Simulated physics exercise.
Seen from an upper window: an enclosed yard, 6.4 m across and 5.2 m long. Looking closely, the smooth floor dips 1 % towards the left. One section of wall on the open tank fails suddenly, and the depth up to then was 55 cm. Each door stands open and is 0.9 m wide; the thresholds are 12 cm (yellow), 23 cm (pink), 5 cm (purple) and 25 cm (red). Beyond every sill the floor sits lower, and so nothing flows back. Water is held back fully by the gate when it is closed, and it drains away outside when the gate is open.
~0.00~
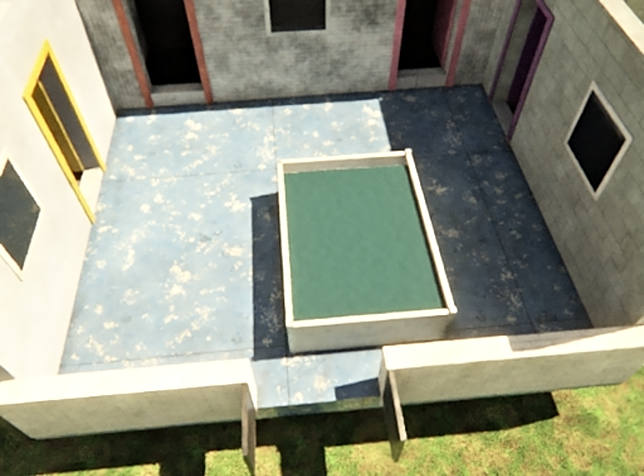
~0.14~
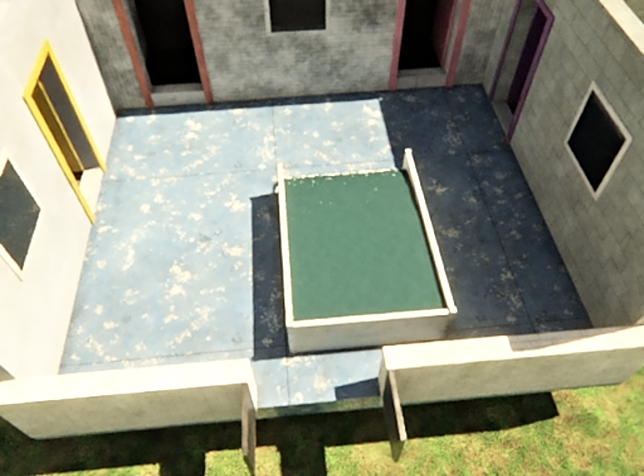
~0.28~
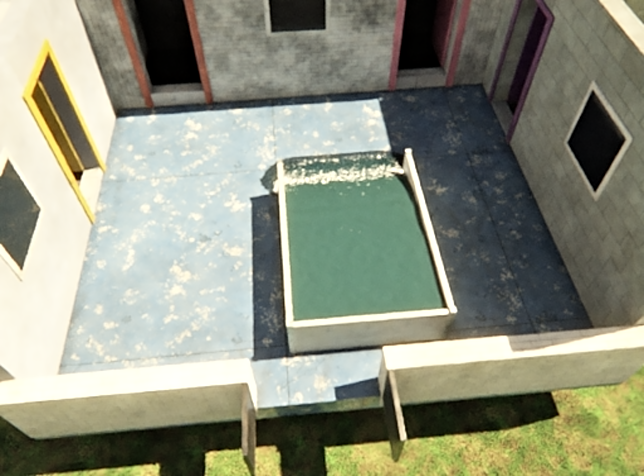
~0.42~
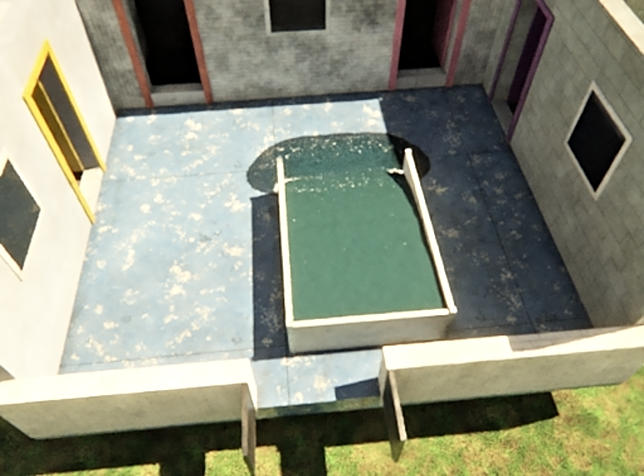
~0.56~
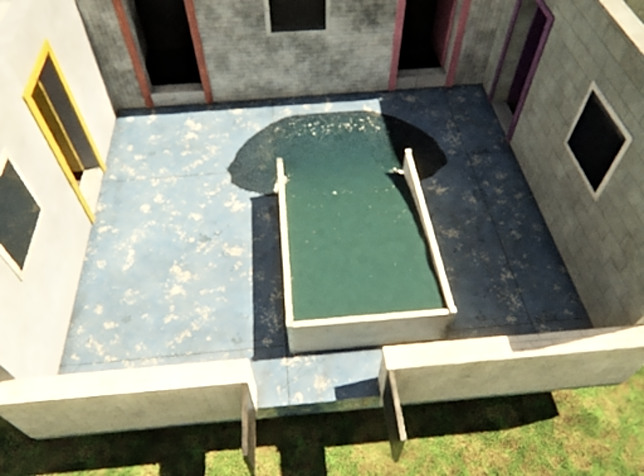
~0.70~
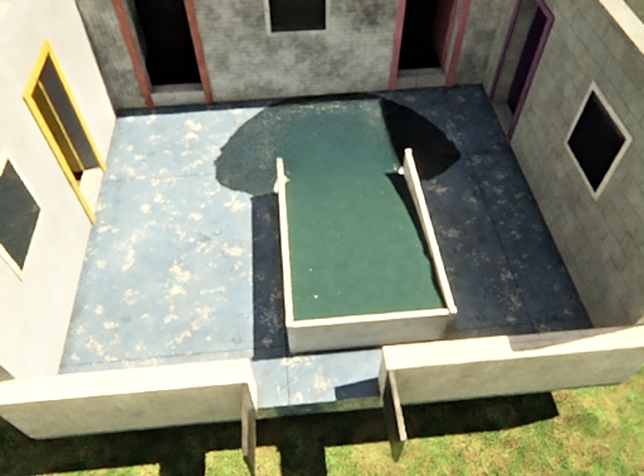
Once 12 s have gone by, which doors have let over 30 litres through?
As I see it, yellow door: Not over, pink door: Not over, purple door: Over, red door: Not over.
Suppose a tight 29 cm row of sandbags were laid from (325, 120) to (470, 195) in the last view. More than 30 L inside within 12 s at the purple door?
Measured against that limit, the purple door comes out short of it.
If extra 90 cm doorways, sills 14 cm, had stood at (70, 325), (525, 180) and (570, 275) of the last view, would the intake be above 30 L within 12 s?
Door 1: Lower; door 2: Lower; door 3: Lower.
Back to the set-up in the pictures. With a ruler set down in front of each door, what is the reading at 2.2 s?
Readings (cm): Yellow = 0; pink = 21; purple = 7; red = 14.
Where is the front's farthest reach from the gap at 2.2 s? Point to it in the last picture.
About pixel (118, 110).
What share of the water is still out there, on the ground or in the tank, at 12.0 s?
Roughly 82 percent.
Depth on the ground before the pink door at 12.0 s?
It comes to near 2.5 cm.
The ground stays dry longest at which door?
It would be the yellow one.
After 1.4 s water covers 30 % of the floor and is deepest (34 cm) near (317, 102); yellow door not reached, pink door 15 cm at the sill, 0 L in, purple door not reached, red door not reached.
After 2.2 s water covers 35 % of the floor and is deepest (36 cm) near (478, 84); yellow door not reached, pink door 21 cm at the sill, 0 L in, purple door 7 cm at the sill, 0 L in, red door 14 cm at the sill, 0 L in.
After 3.5 s water covers 50 % of the floor and is deepest (31 cm) near (118, 110); yellow door 12 cm at the sill, 0 L in, pink door 17 cm at the sill, 0 L in, purple door 17 cm at the sill, 50 L in, red door 12 cm at the sill, 0 L in.
After 7.0 s water covers 95 % of the floor and is deepest (16 cm) near (51, 406); yellow door 10 cm at the sill, 4 L in, pink door 7 cm at the sill, 0 L in, purple door 8 cm at the sill, 154 L in, red door 12 cm at the sill, 0 L in.
After 12.0 s water covers 100 % of the floor and is deepest (12 cm) near (62, 361); yellow door 8 cm at the sill, 4 L in, pink door 3 cm at the sill, 0 L in, purple door 2 cm at the sill, 159 L in, red door 9 cm at the sill, 0 L in.
